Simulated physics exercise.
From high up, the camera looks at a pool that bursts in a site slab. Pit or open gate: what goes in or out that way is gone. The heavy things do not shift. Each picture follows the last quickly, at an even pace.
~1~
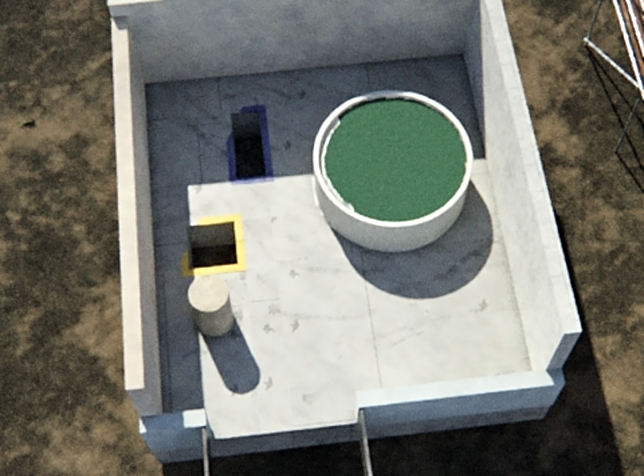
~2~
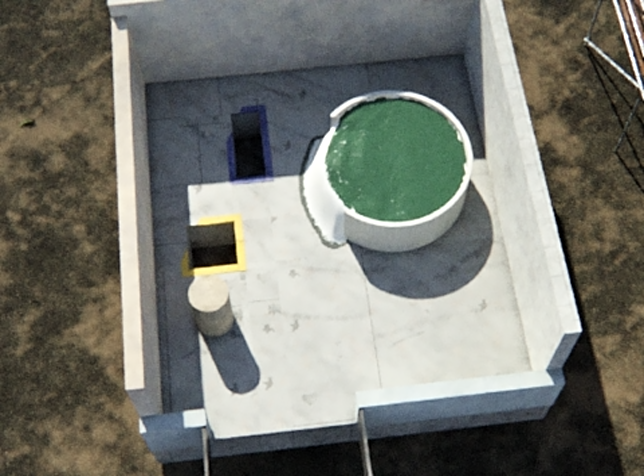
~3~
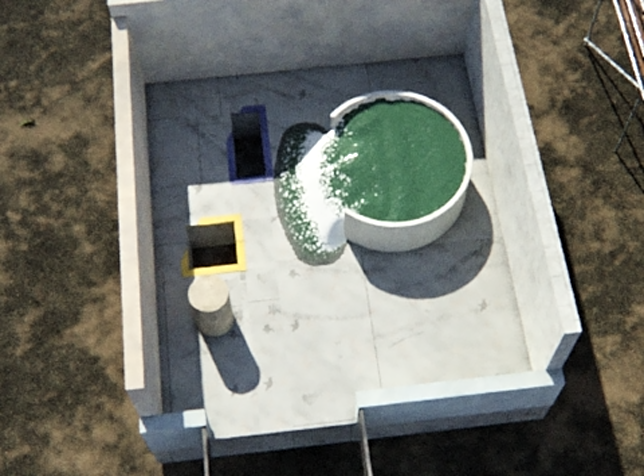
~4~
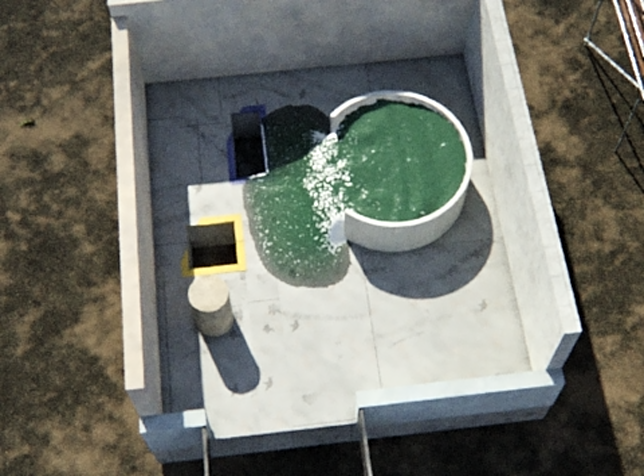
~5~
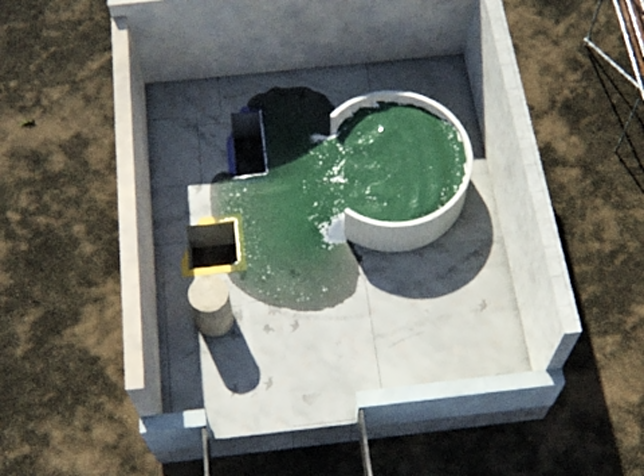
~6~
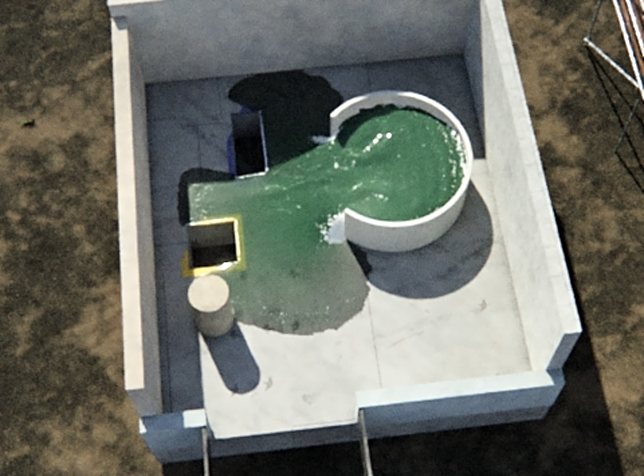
The video shows, from high up, a round pool of green water bursting open on its left side inside a walled slab, the water spreading leftward across the floor around a blue-edged pit and a yellow-edged pit.
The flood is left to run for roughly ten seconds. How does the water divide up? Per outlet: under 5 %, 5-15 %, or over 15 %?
Outlets: Gate - 5-15 %; yellow pit - over 15 %; blue pit - over 15 %.
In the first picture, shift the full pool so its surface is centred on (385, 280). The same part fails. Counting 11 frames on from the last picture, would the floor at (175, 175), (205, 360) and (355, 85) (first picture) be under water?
In order: Inundated, then inundated, then unflooded.
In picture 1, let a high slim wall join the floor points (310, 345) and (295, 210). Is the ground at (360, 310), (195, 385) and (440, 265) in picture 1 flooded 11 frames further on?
Swamped; spared; spared.
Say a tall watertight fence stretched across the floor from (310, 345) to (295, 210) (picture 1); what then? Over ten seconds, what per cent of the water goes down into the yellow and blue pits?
Shares in percent - yellow: 8; blue: 45.
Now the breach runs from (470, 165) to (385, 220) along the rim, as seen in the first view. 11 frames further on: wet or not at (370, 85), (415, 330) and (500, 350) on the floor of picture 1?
In the order asked: Out of reach, sodden, sodden.
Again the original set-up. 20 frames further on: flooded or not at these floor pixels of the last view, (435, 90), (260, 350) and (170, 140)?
In turn, the three spots are high and dry, soaked and soaked.
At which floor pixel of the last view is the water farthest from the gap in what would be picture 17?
I'd say near (164, 429).
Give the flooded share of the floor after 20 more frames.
Roughly 50 %.
A moment on, water covers 40 % of the floor; the gate 0 %, the yellow pit 6 %, the blue pit 11 %.
Next, water covers 50 % of the floor; the gate 1 %, the yellow pit 12 %, the blue pit 18 %.
Then, water covers 50 % of the floor; the gate 4 %, the yellow pit 19 %, the blue pit 25 %.
Later, water covers 65 % of the floor; the gate 8 %, the yellow pit 25 %, the blue pit 32 %.
In the end, water covers 80 % of the floor; the gate 11 %, the yellow pit 28 %, the blue pit 36 %.
